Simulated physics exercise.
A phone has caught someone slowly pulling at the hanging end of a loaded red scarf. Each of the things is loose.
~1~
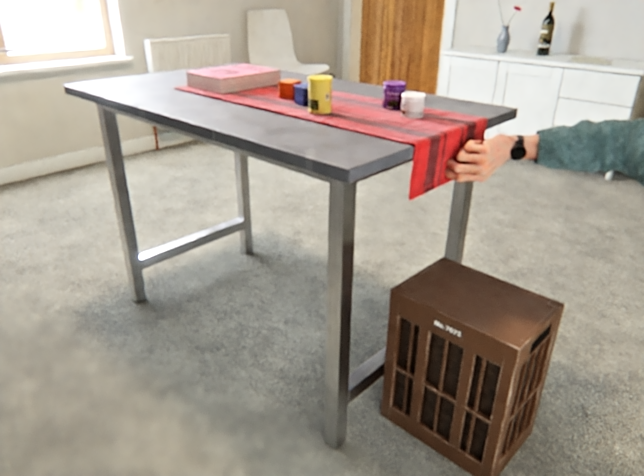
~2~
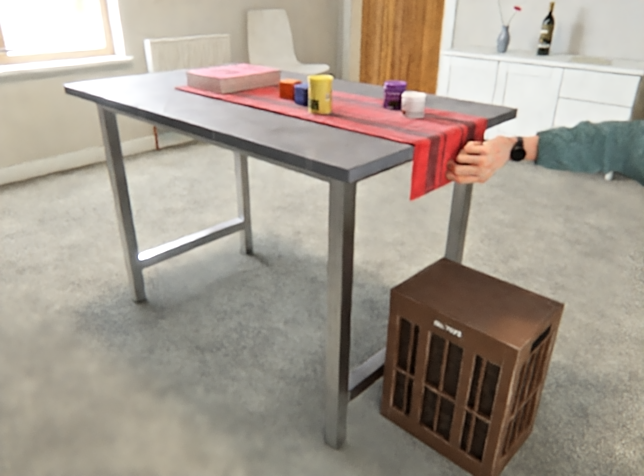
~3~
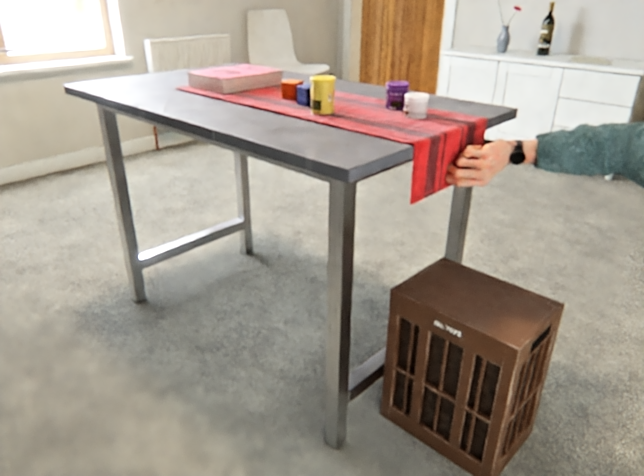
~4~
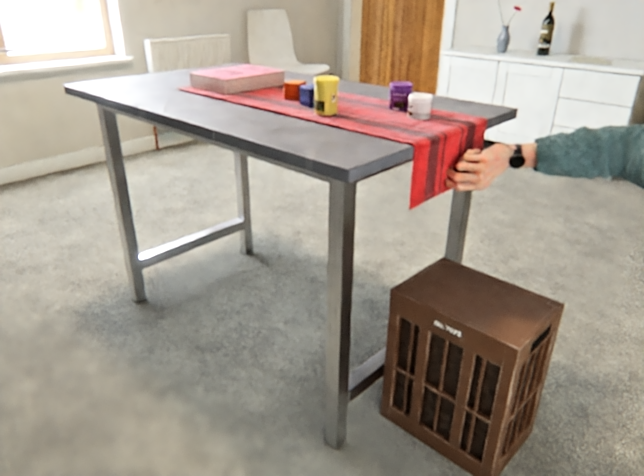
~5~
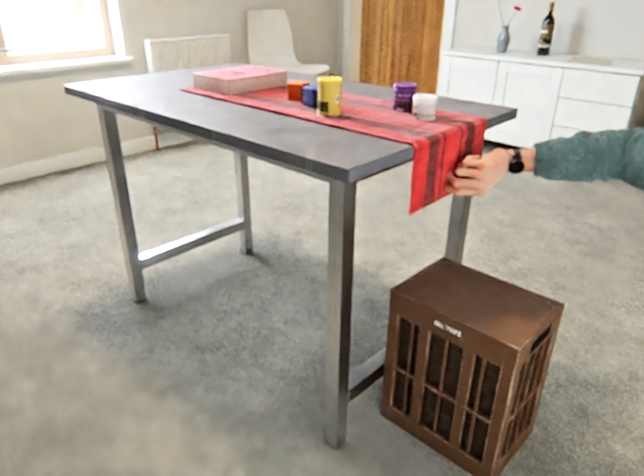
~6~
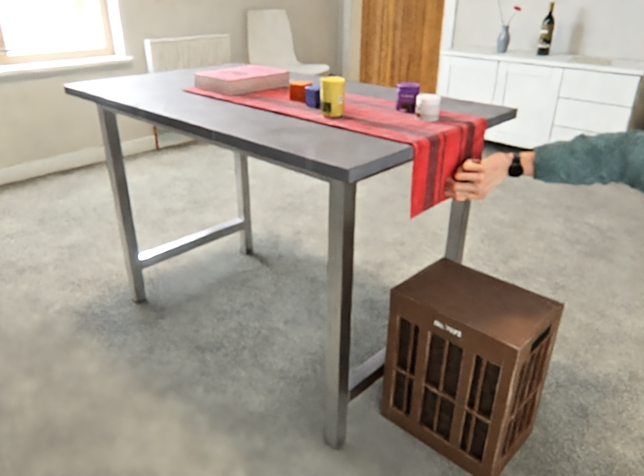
Red scarf sliding slightly right across a grey table as a hand draws its hanging end down, small colourful pots shifting with it.
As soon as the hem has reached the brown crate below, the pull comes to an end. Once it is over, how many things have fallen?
Two items leave the top.
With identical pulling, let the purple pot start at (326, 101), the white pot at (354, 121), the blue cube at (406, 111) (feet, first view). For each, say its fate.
Note: Purple pot kept on top; white pot lost; blue cube lost.
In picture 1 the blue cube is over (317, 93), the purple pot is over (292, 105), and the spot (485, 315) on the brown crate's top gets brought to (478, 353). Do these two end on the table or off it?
The blue cube does not fall, the purple pot holds on.
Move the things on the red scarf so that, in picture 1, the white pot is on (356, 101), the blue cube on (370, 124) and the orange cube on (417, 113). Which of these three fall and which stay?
White pot kept, blue cube dropped, orange cube dropped.
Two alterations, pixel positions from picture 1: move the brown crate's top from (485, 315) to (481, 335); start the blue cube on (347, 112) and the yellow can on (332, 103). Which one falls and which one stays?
Blue cube: Lost; yellow can: Safe.
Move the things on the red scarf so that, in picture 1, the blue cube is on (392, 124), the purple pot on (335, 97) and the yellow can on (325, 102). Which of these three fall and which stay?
Blue cube - leaves the top, purple pot - stays aboard, yellow can - stays aboard.
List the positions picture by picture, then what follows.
In the first picture, hem (409, 200); white pot (414, 94); purple pot (395, 83); yellow can (320, 77); blue cube (307, 85); orange cube (290, 81); top of the crate (485, 315).
In the second picture, hem (410, 200); white pot (414, 94).
In the third picture, hem (410, 204); purple pot (398, 83).
In the fourth picture, hem (409, 209); yellow can (326, 78); top of the crate (485, 315).
In the fifth picture, hem (409, 214); blue cube (316, 87).
In the sixth picture, hem (410, 218); white pot (429, 97); purple pot (409, 85); yellow can (333, 79); blue cube (319, 87); orange cube (301, 83).
Soon after, hem near (443, 234); all still up.
Then, hem on the crate; white pot and purple pot gone.
At rest, hem on the crate; white pot and purple pot gone. It carries off two.
